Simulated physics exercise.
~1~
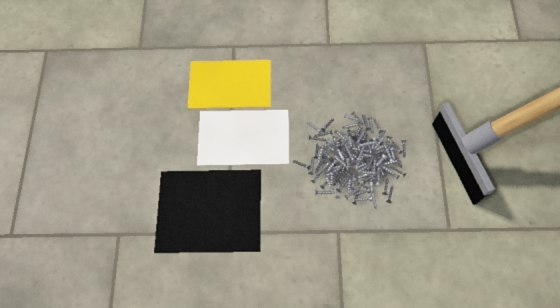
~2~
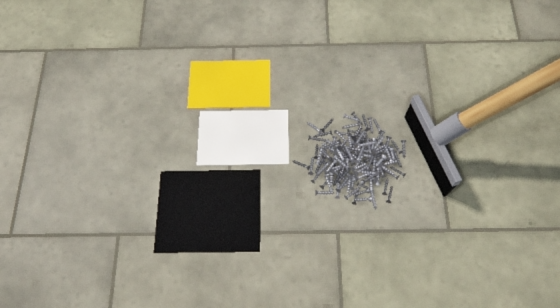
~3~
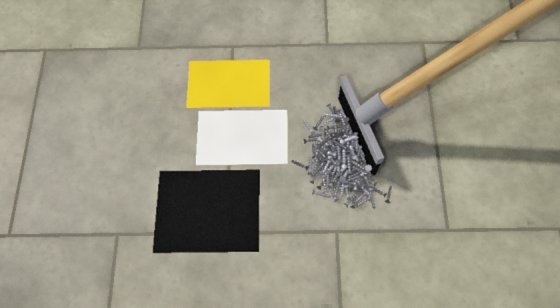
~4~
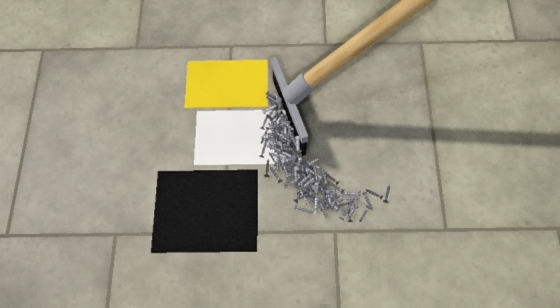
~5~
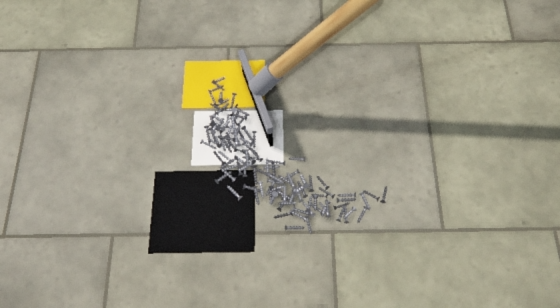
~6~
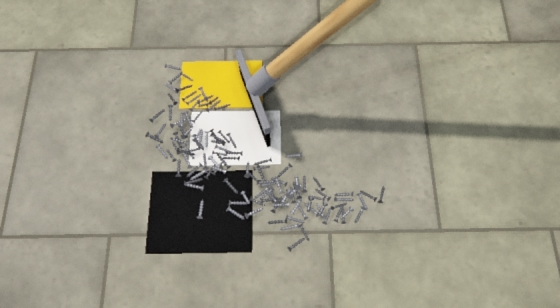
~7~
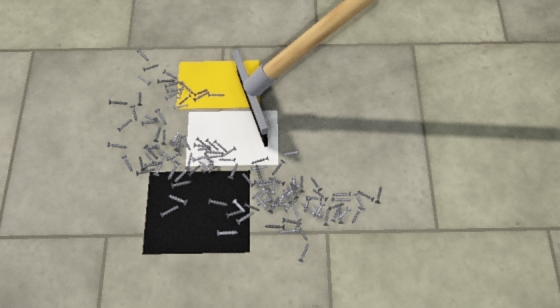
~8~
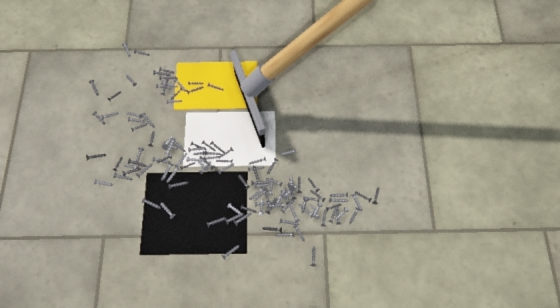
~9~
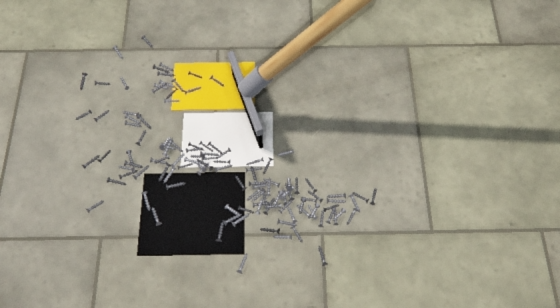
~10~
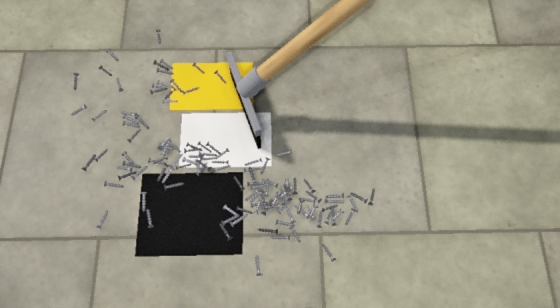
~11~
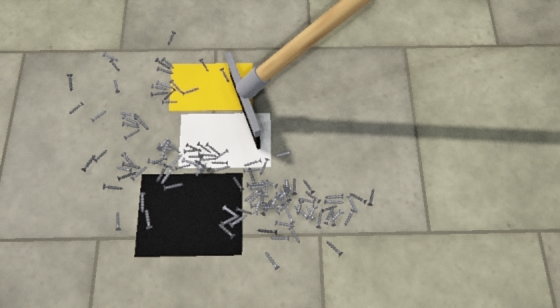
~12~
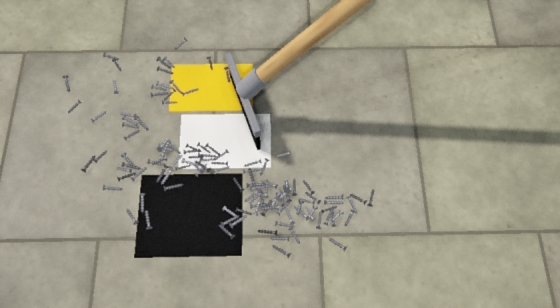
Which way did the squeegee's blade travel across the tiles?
The blade travelled to the left, pushing into the heap of screws before it came to a stop.
